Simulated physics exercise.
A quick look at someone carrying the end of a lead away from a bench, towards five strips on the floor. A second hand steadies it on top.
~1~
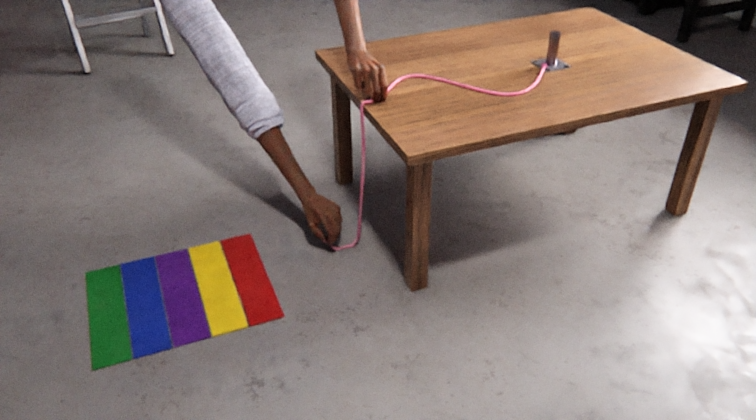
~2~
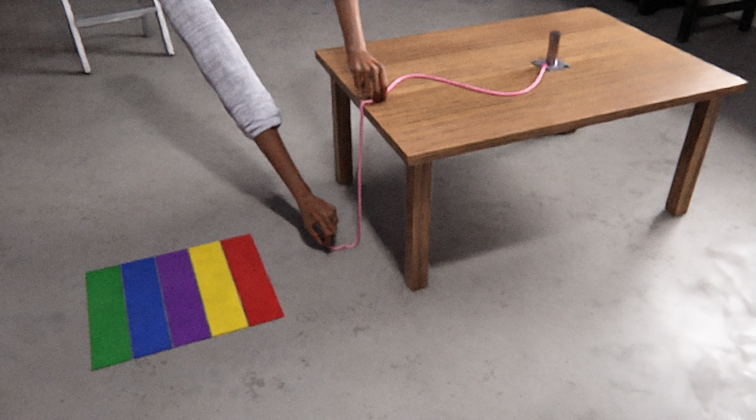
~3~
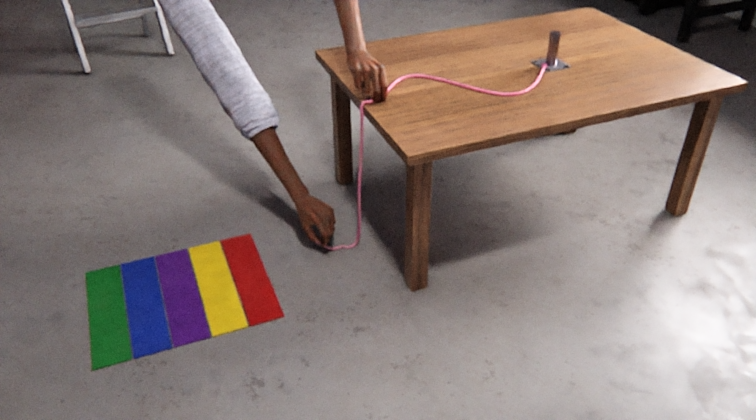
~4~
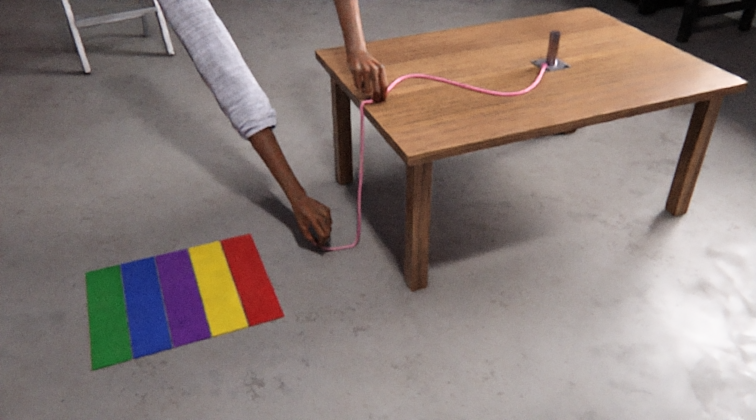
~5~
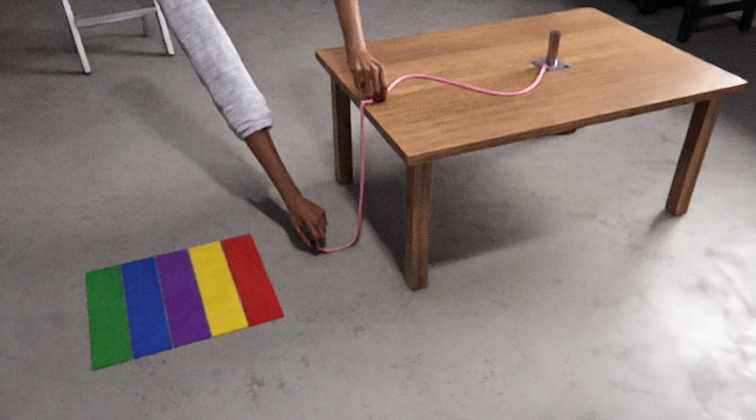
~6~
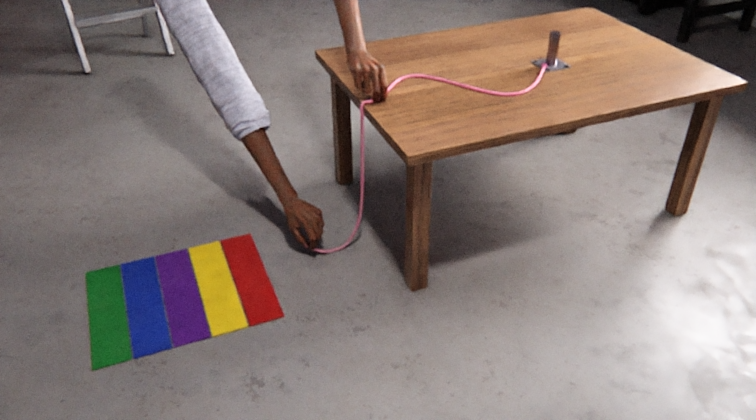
Two arms, one in a grey sleeve, hold a pink cord beside a wooden table on a grey concrete floor, seen from slightly above. The cord curves from a small upright post across the tabletop and hangs over the left edge, with green, blue, purple, yellow and red strips lying to the left. The lower hand draws the cord's end slightly left near the floor, while the upper hand stays at the table edge.
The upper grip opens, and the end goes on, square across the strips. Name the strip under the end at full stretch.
The end stops over the blue strip.
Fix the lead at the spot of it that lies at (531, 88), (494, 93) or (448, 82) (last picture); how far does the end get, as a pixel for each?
The places are (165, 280), (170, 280) and (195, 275).
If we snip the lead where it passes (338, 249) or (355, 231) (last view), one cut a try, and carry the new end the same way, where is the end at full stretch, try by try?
Near (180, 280) and (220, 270).
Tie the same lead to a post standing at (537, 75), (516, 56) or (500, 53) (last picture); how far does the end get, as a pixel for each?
Near (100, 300), (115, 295) and (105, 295).
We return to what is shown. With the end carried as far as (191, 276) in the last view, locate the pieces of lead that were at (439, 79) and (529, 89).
About (407, 97), and the other about (498, 80).
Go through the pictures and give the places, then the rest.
End (328, 241); red (261, 304); yellow (225, 314); purple (188, 324); blue (150, 334); green (110, 345), in the first picture.
End (324, 242); lead through (538, 78) (486, 92) (418, 76) (377, 100) (360, 161) (359, 225), in the second picture.
End (322, 243), in the third picture.
End (318, 244); lead through (538, 78) (486, 92) (418, 76) (377, 100) (361, 160) (359, 225), in the fourth picture.
End (313, 245), in the fifth picture.
End (310, 246); lead through (538, 78) (486, 92) (418, 76) (377, 100) (362, 160) (357, 226), in the sixth picture.
Soon after, end near (191, 276); over purple.
After that, end near (157, 284); over blue.
At the stop, end near (138, 289); over blue. It gets as far as the blue strip.
